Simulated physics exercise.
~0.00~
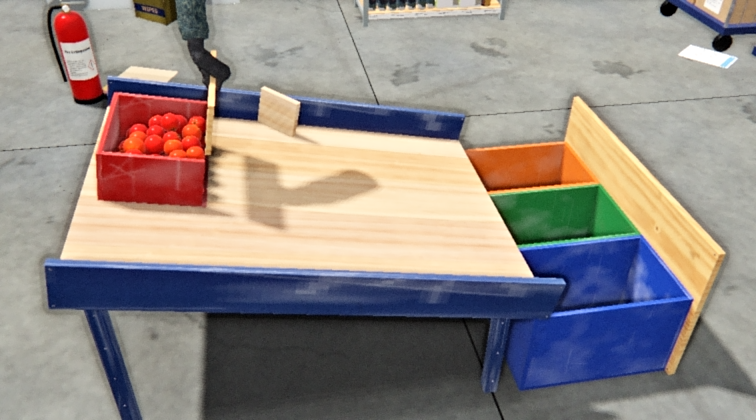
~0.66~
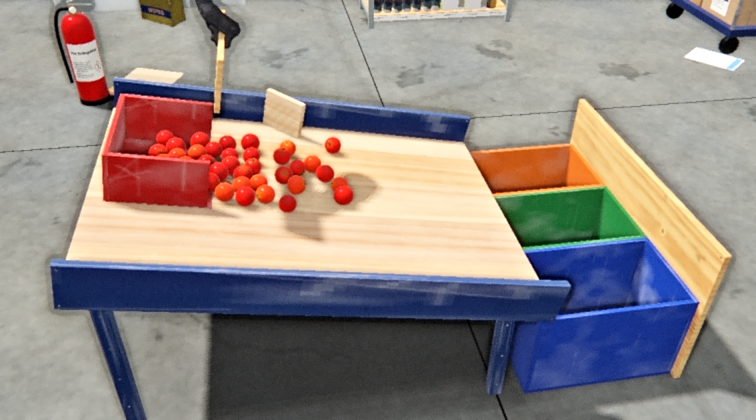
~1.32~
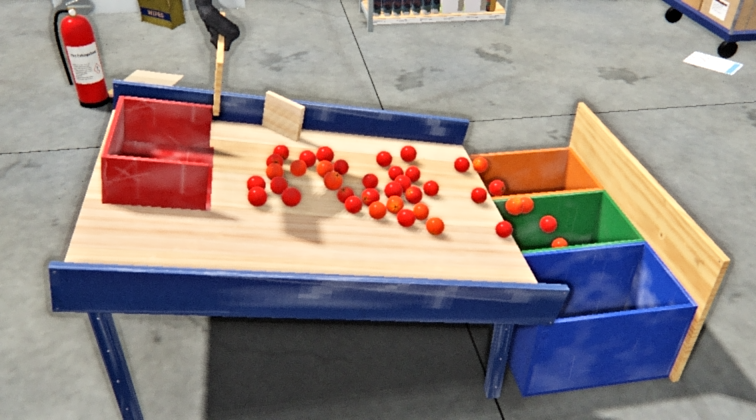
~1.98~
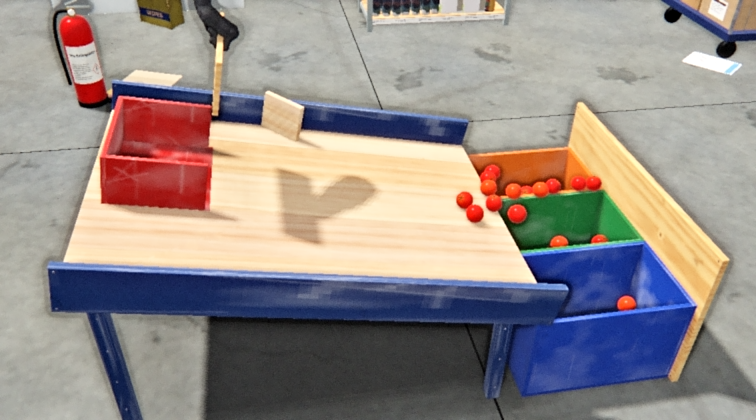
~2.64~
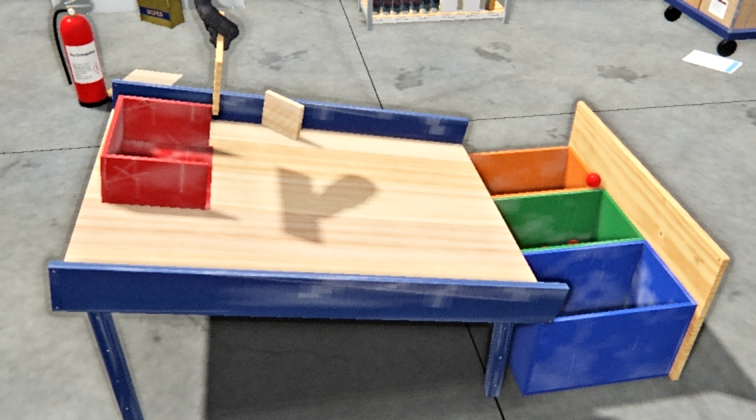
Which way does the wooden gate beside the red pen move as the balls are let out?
The gate moves up, clearing the side of the red pen so the balls can roll out across the table.
Red and orange balls rolling rightward from a red pen as a gate lifts, dropping into coloured bins and leaving the table bare.
